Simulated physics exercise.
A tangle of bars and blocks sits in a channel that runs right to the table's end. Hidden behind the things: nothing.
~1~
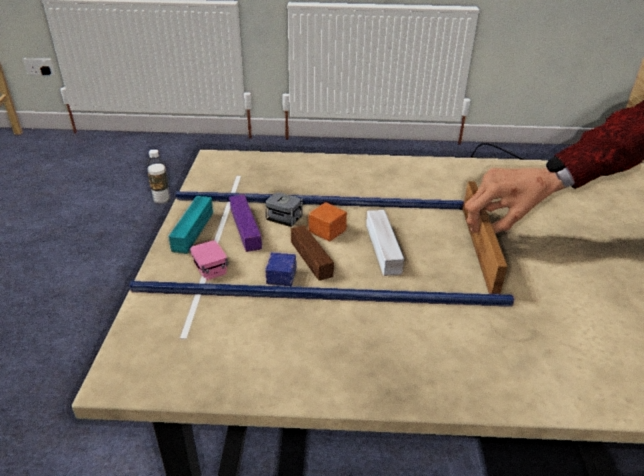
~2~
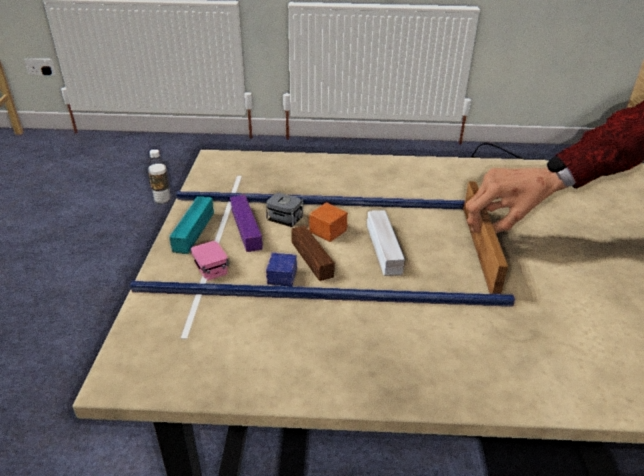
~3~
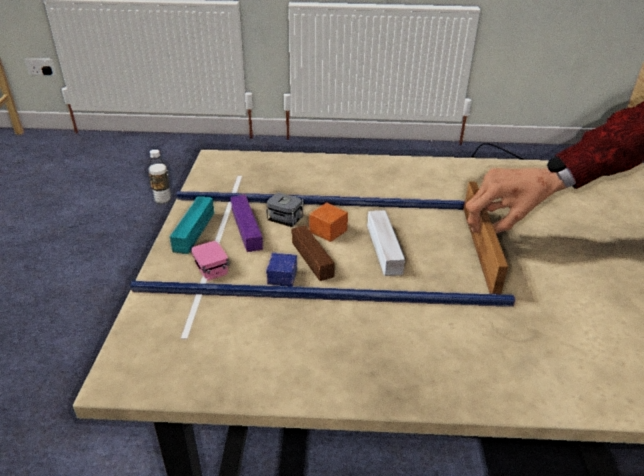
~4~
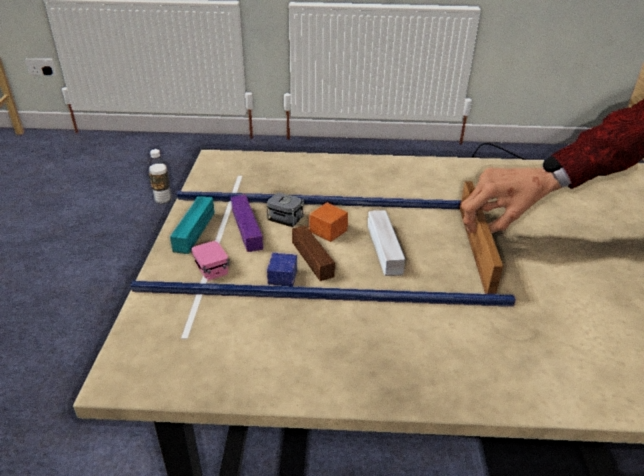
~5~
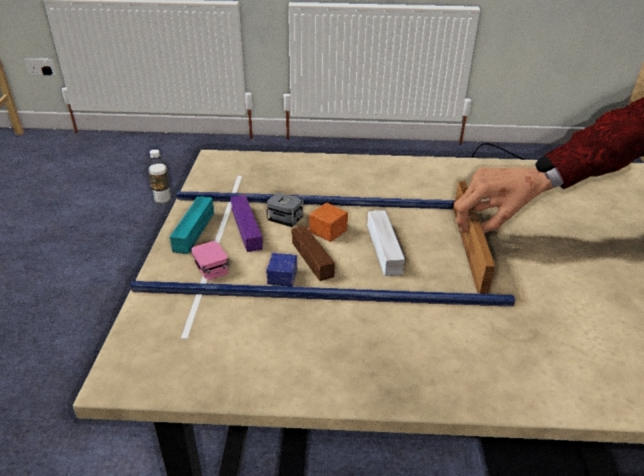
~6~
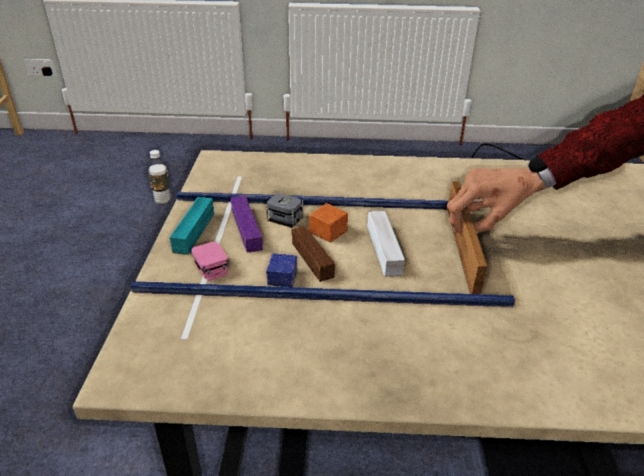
A hand in a dark red sleeve slides an upright wooden board slightly leftward between two blue rails on a pale tabletop, seen from above at an angle in a blue-carpeted room with white radiators. Between the rails lie turquoise, purple, brown and white bars, orange and blue blocks, and pink and grey items, with a white tape line at left. These objects stay still, the board not touching them, and the camera holds steady.
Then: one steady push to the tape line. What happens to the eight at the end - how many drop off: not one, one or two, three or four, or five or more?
The count of those that drop off: One or two.
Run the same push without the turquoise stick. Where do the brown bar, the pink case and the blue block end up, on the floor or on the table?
The brown bar holds on; the pink case drops off; the blue block does not fall.
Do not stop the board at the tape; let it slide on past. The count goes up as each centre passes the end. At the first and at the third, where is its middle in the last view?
Its centre point is roughly (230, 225) and later (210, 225).
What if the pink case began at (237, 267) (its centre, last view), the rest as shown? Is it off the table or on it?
I reckon from there it drops down.
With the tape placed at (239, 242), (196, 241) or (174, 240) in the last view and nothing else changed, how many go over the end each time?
In order: 0, 4 and 6.
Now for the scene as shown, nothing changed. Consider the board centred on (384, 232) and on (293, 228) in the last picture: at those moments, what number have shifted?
By then 1, and 7.
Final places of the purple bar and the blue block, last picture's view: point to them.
Purple bar: About (169, 221); blue block: About (156, 268).
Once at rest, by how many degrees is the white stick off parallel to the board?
The angle comes out near 0 degrees.
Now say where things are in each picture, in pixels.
In the first picture, turquoise stick (192, 224); pink case (210, 261); purple bar (245, 222); board (482, 234); tape (217, 241).
In the second picture, pink case (210, 261); white stick (385, 241).
In the third picture, purple bar (246, 222); grey case (285, 210).
In the fourth picture, turquoise stick (194, 224); orange block (329, 222).
In the fifth picture, pink case (210, 261); blue block (282, 270).
In the sixth picture, turquoise stick (193, 225); pink case (211, 262); purple bar (246, 223); board (464, 234); tape (218, 241).
Soon after, none off yet; turquoise stick at rest near (193, 225); pink case at rest near (211, 262); purple bar at rest near (246, 223).
After that, none off yet; turquoise stick at rest near (190, 225); pink case displaced about its own width near (180, 259); purple bar displaced a little near (209, 222).
In the end, the number that fall off is one or two; gone, pink case and turquoise stick.
